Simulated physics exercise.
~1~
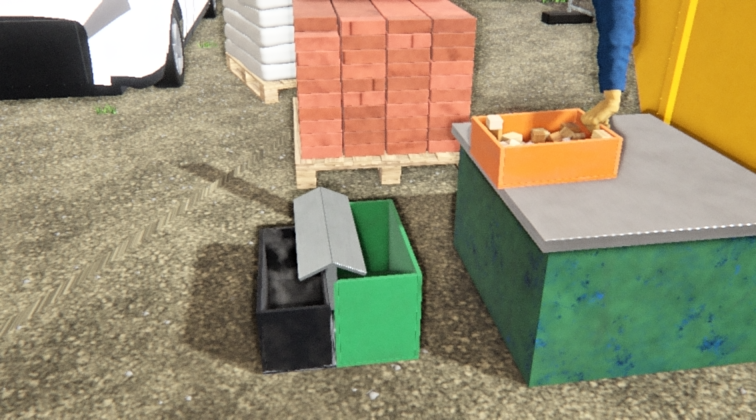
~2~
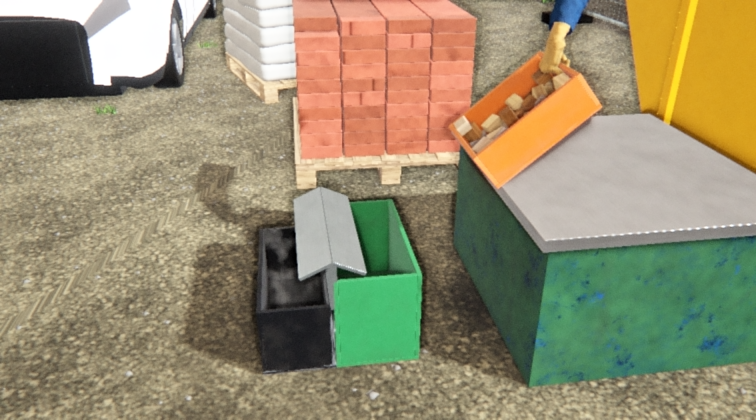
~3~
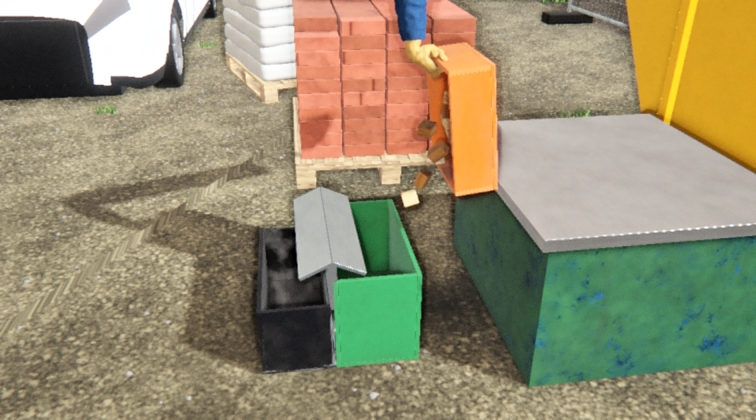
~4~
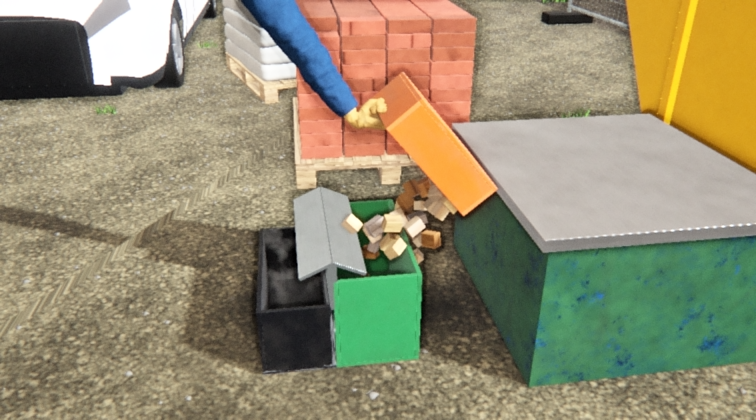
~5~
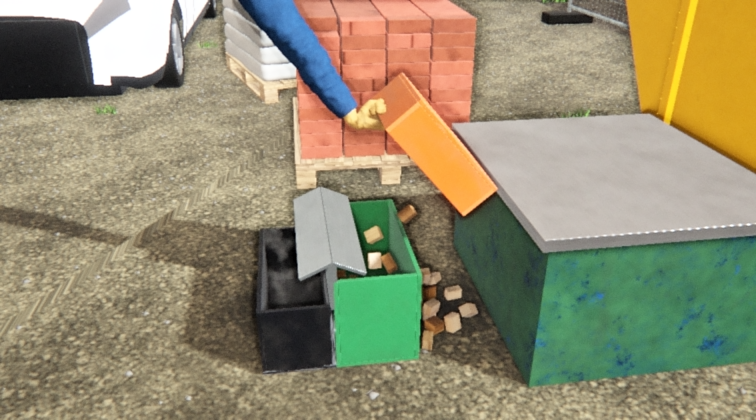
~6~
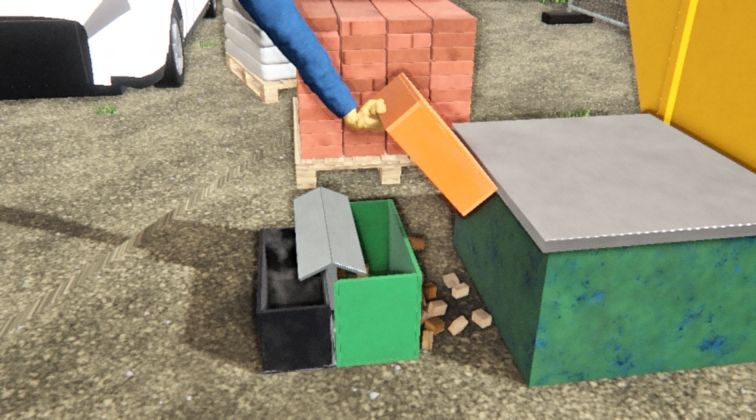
At first, an orange tote of small wooden blocks sits on the edge of a grey-topped green bench, with a gloved hand at its far side. Below stand a green bin and a black tub, with a grey roof-shaped ridge over their shared wall. The hand lifts and tilts the tote leftward, then swings it past upright so the first blocks drop. Tipped further, it pours out a cluster above the green bin. Some blocks fall inside, while others land on the ground between bin and bench. Finally the tote is held still, with blocks scattered beside the green bin and none visible in the black tub.
